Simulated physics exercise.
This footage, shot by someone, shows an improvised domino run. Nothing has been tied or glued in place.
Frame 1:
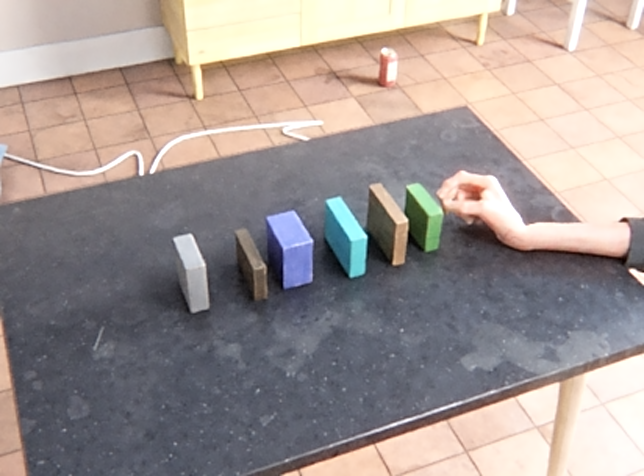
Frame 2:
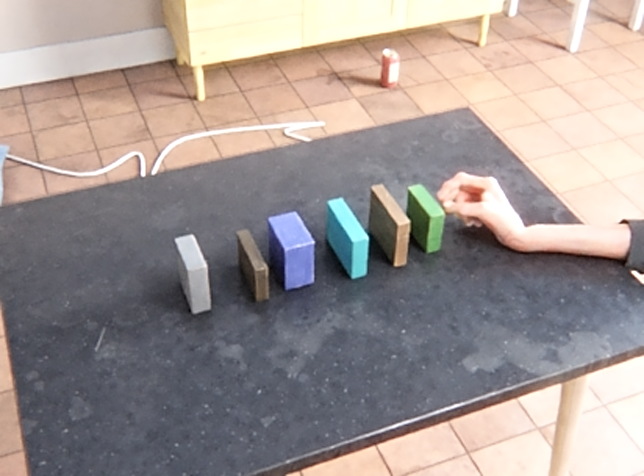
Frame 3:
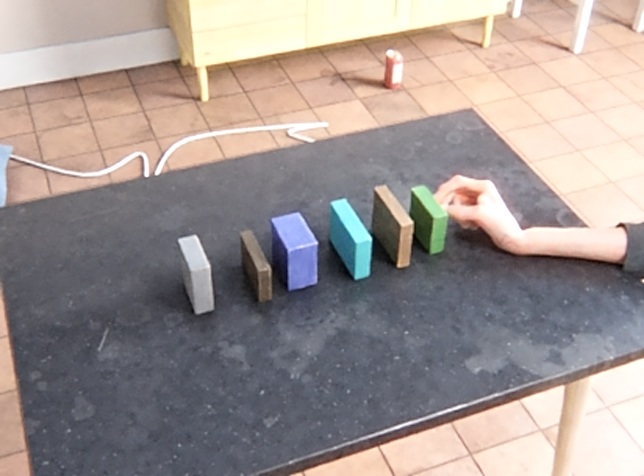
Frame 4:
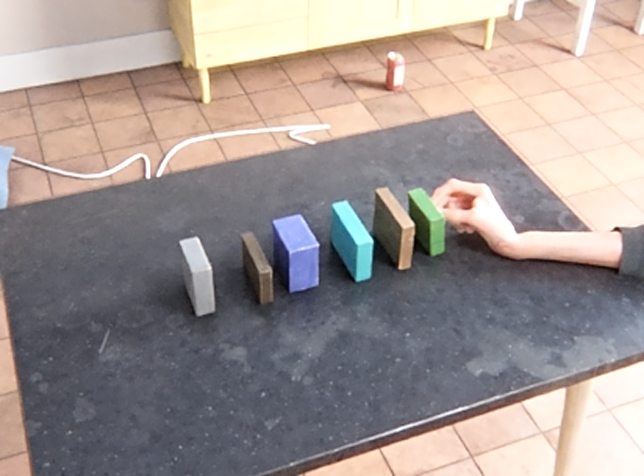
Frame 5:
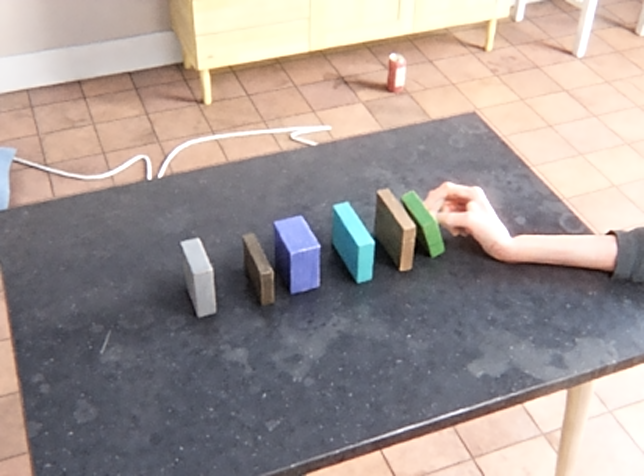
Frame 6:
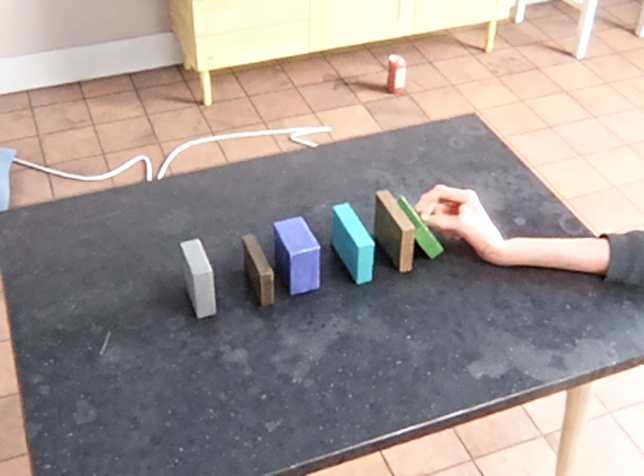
A hand pushes the green board at the right end of a domino row, tilting it leftward against the brown board.
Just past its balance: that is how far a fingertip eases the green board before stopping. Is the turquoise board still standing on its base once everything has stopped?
No, it goes over.
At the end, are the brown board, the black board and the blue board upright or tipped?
The brown board tumbles, the black board stays up and the blue board stays up.
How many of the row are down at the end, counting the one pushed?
Total: 3.
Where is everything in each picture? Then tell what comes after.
The first frame shows turquoise board (345, 237); black board (251, 264).
The second frame shows brown board (388, 225); black board (252, 265).
The third frame shows blue board (294, 251); brown board (392, 226).
The fourth frame shows green board 6° over; black board (257, 268); blue board (295, 253).
The fifth frame shows green board 19° over; brown board (394, 230); black board (258, 269).
The sixth frame shows green board 34° over; turquoise board (352, 244); blue board (296, 256).
Then, 0.20 s later than the last frame, green board 53° over; brown board tilted by 26°.
Then, 0.40 s later than the last frame, green board 70° over; turquoise board tilted by 49° near (331, 250); brown board tilted by 65°.
Then, 0.70 s later than the last frame, green board 71° over; turquoise board on its side near (324, 263); brown board tilted by 70°; blue board moved a little.
Then, 2.20 s later than the last frame, green board 72° over; turquoise board on its side near (324, 263); brown board tilted by 70°; blue board moved a little.
When it is over, lying over on the table, turquoise board and brown board; the other 2 as before. End places, in pixels of the last picture, turquoise board near (324, 263).
